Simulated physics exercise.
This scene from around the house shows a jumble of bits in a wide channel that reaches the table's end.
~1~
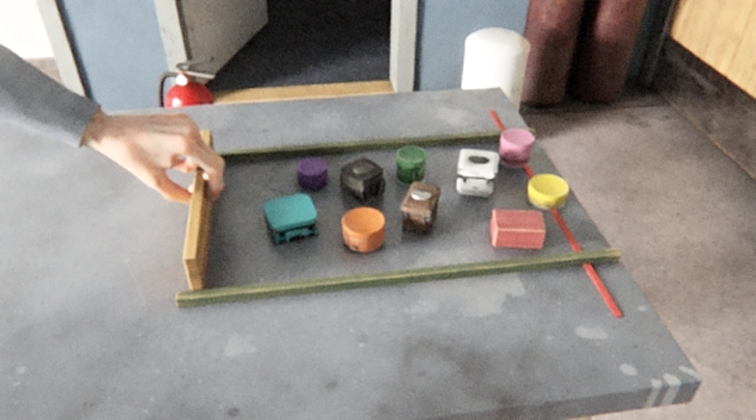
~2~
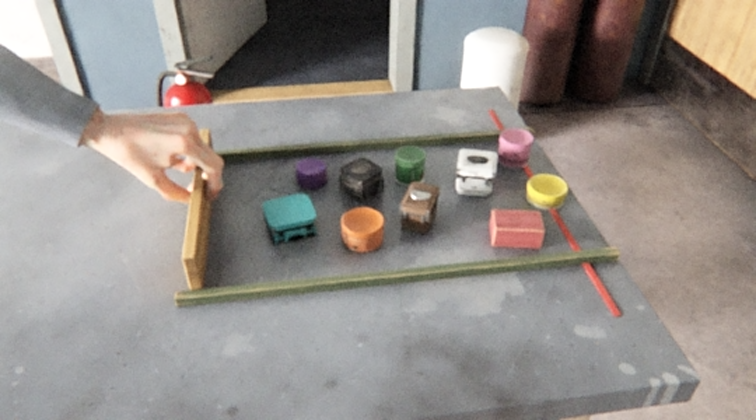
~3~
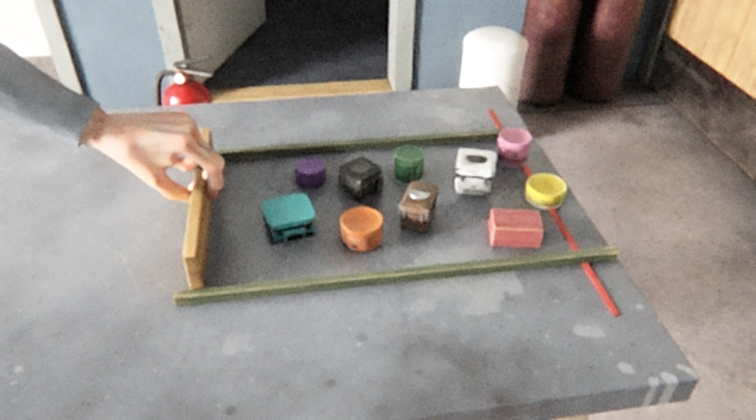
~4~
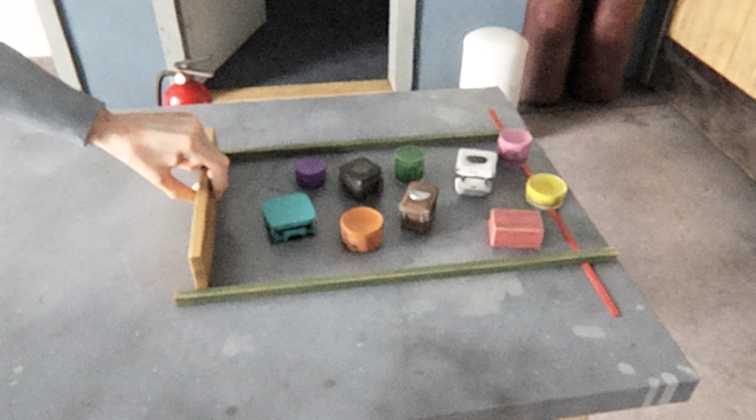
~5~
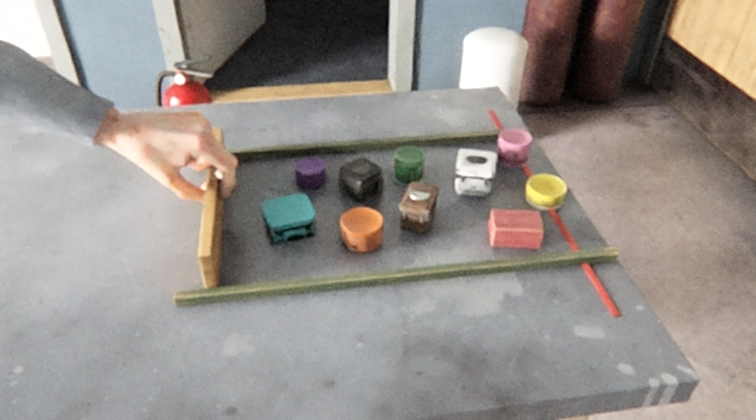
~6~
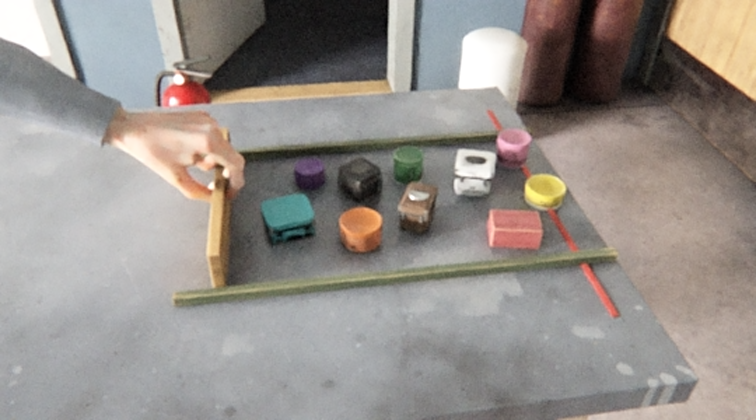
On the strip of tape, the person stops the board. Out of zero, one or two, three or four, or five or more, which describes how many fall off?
The answer is five or more.
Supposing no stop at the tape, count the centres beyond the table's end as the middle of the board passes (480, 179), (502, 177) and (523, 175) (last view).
First 0, then 1, then 4.
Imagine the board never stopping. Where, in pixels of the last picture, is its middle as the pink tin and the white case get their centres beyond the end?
The middle is at (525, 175) when it's the pink tin, and at (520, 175) when it's the white case.
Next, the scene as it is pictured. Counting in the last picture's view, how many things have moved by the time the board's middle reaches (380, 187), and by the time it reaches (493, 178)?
Respectively 6 and 10.
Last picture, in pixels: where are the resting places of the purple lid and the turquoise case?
Purple lid: About (528, 144); turquoise case: About (570, 197).
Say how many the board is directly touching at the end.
The number is 5.
A little later, none off yet; yellow tin at rest near (545, 192); pink tin at rest near (513, 149); red block at rest near (514, 229).
Next, none off yet; yellow tin at rest near (545, 192); pink tin at rest near (513, 149); red block shifted a little near (529, 228).
When it is over, the number that fall off is five or more; down, brown case, white case, red block, pink tin and yellow tin.
